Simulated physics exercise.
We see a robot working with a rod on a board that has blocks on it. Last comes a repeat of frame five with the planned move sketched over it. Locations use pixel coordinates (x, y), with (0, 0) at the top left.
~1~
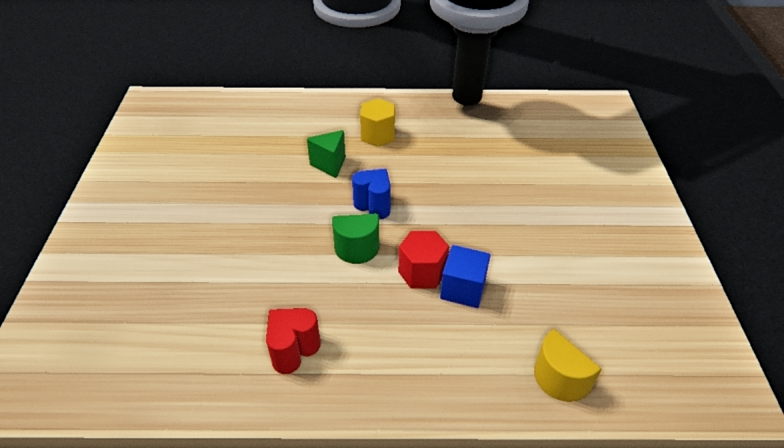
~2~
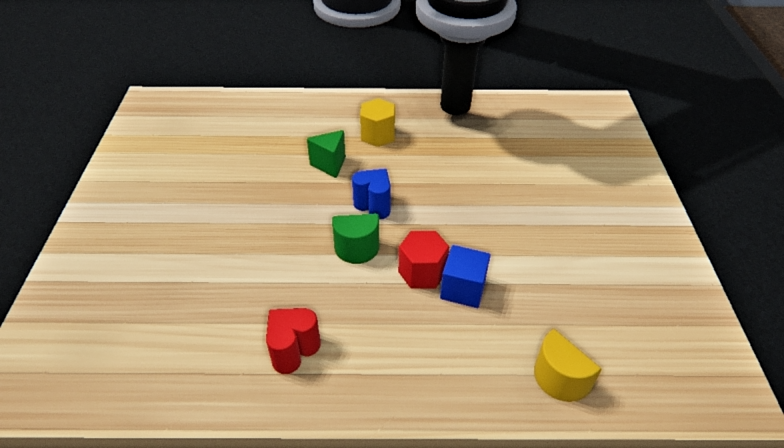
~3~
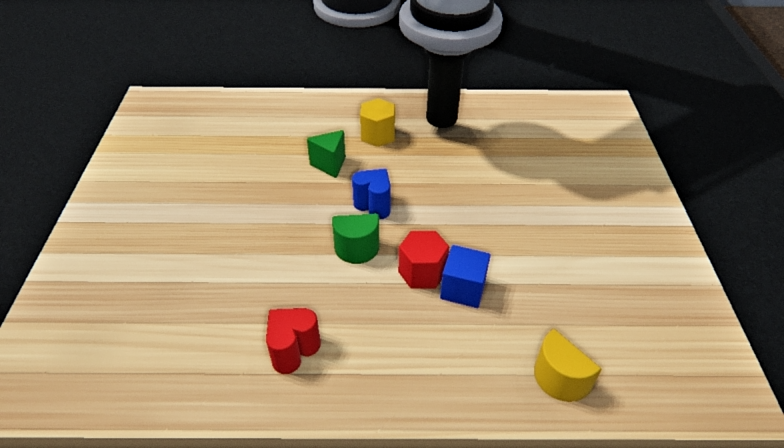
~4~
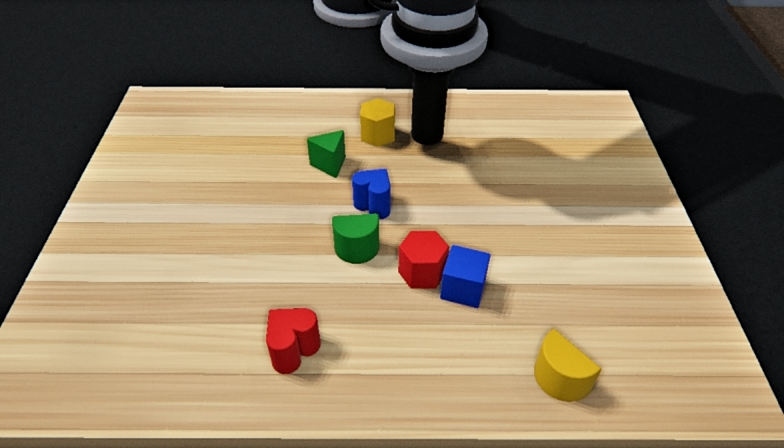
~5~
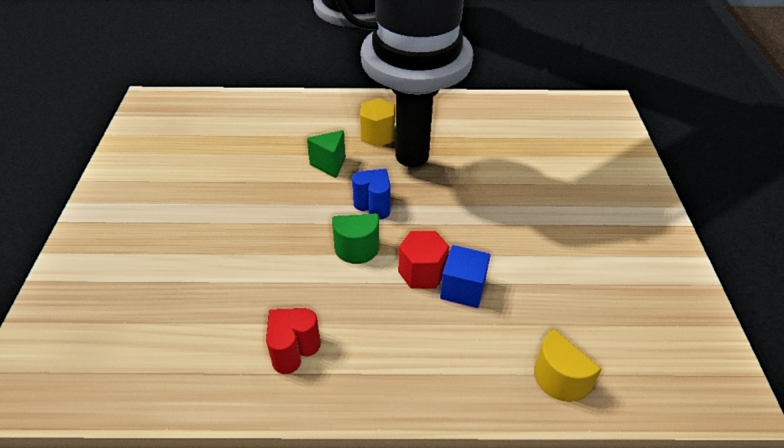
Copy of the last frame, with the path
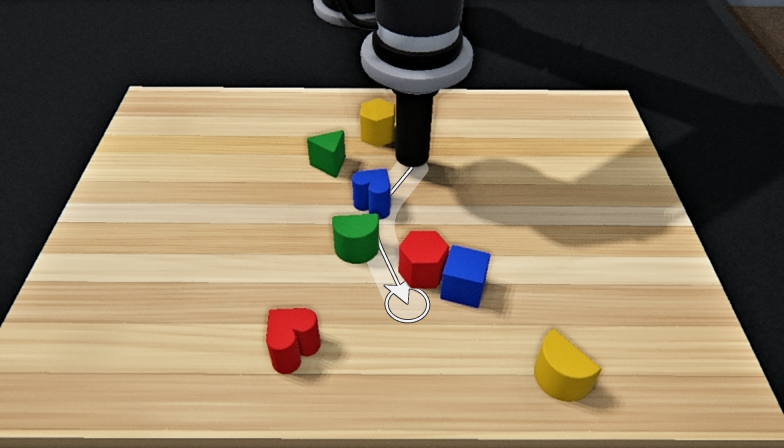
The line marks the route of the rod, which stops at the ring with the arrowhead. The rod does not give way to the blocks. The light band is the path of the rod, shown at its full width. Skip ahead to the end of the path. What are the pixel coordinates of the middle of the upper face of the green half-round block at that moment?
Its top centre is at about (351, 246).
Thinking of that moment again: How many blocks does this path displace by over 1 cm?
Three or more move.
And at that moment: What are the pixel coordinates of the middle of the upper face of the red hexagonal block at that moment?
Its top face will be centred at roughly (454, 273).
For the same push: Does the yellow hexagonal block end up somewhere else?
I'd say no.
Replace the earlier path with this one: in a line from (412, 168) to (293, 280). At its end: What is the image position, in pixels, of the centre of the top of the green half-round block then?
It is going to be at (349, 249).
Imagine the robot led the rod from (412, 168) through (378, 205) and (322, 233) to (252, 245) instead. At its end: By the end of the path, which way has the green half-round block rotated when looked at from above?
Its spin: Anticlockwise.
Drawn move, from (412, 168) through (383, 204) and (382, 251) to (407, 304).
On the path given first. One third of the way, rod at (382, 195); blue heart at (352, 198), turned 10° clockwise.
Two thirds of the way, rod at (383, 241); green half-round block at (349, 241), turned 30° clockwise; blue heart at (338, 210), turned 80° clockwise.
At the end, rod at (408, 294); green half-round block at (351, 246), turned 65° clockwise; blue heart at (338, 210), turned 80° clockwise; yellow hexagonal block still; red hexagonal block at (454, 273), turned 45° anticlockwise; blue square piece at (497, 269), turned 30° anticlockwise.
